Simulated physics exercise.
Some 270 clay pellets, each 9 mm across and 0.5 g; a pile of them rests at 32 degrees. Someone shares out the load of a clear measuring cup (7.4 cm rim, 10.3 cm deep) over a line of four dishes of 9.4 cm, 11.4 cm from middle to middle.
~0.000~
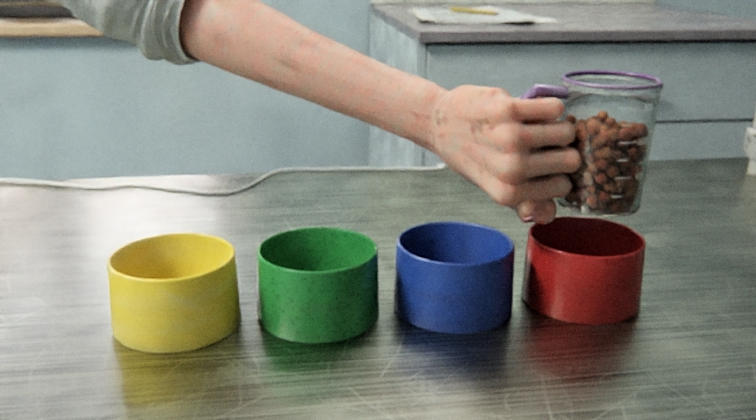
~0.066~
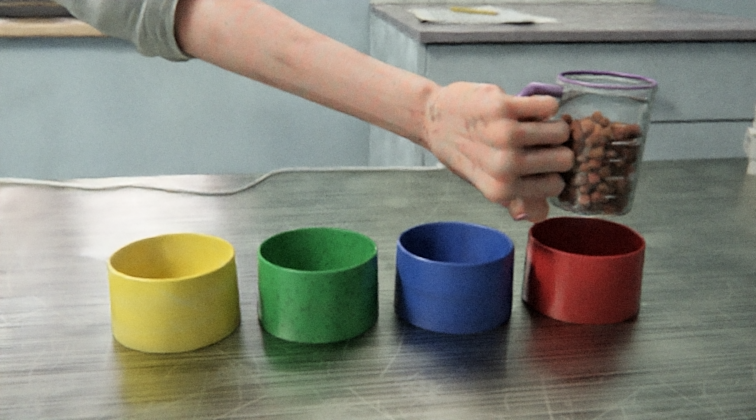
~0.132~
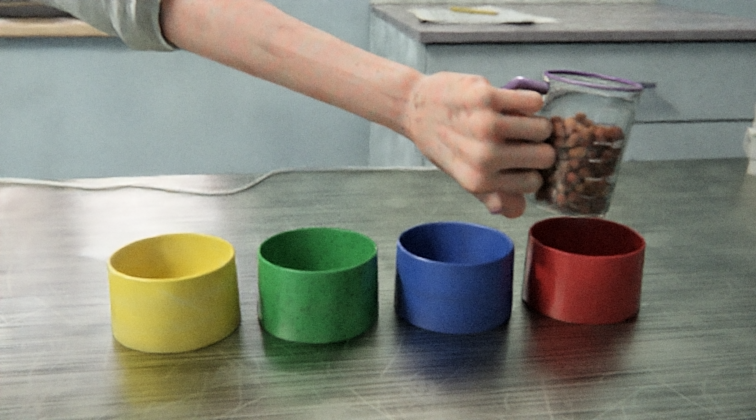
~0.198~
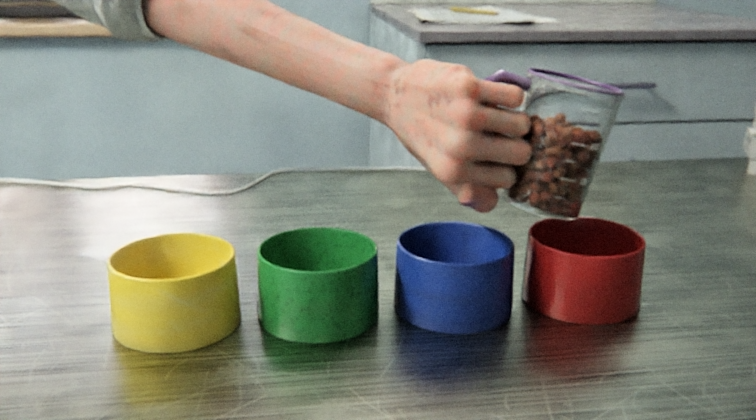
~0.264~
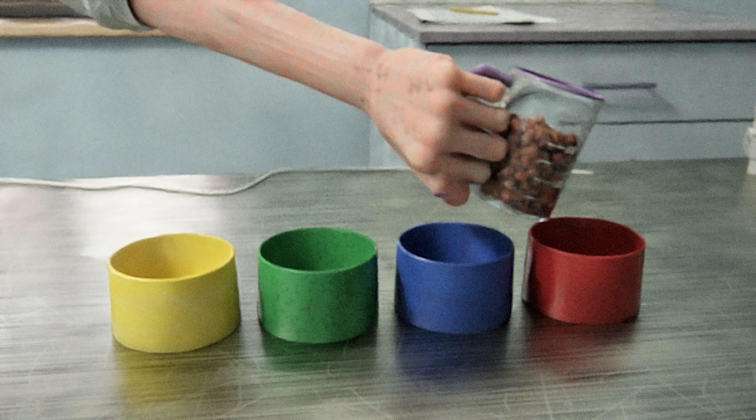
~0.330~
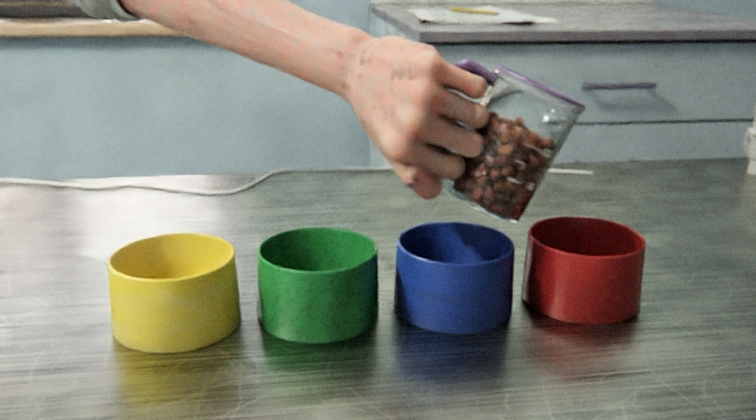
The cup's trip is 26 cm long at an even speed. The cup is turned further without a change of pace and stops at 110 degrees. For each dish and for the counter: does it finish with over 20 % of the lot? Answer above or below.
Red below, blue below, green above, yellow below, counter above.
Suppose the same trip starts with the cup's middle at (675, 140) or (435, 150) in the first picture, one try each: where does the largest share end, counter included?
Most goes to: Blue, then yellow.
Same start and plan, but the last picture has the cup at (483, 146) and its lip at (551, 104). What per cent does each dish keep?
Red 0, blue 0, green 70, yellow 0.
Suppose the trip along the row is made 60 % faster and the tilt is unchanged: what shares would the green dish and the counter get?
In that case green 60; counter 30.
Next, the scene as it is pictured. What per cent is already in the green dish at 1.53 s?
Near 25 per cent so far.
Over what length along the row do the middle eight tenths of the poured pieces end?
About 8 cm.
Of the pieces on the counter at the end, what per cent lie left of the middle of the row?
Some 50 per cent.
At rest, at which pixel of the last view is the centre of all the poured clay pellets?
At about (352, 300).
Then, at 0.80 s, tilt 65 degrees; cup holds 100 %.
After 1.12 s, tilt 92 degrees; cup holds 100 %.
Then, at 1.53 s, tilt 110 degrees; cup holds 65 %, green 25 %.
At rest (3.0 s), red 0 %, blue 5 %, green 60 %, yellow 0 %, counter 35 %.
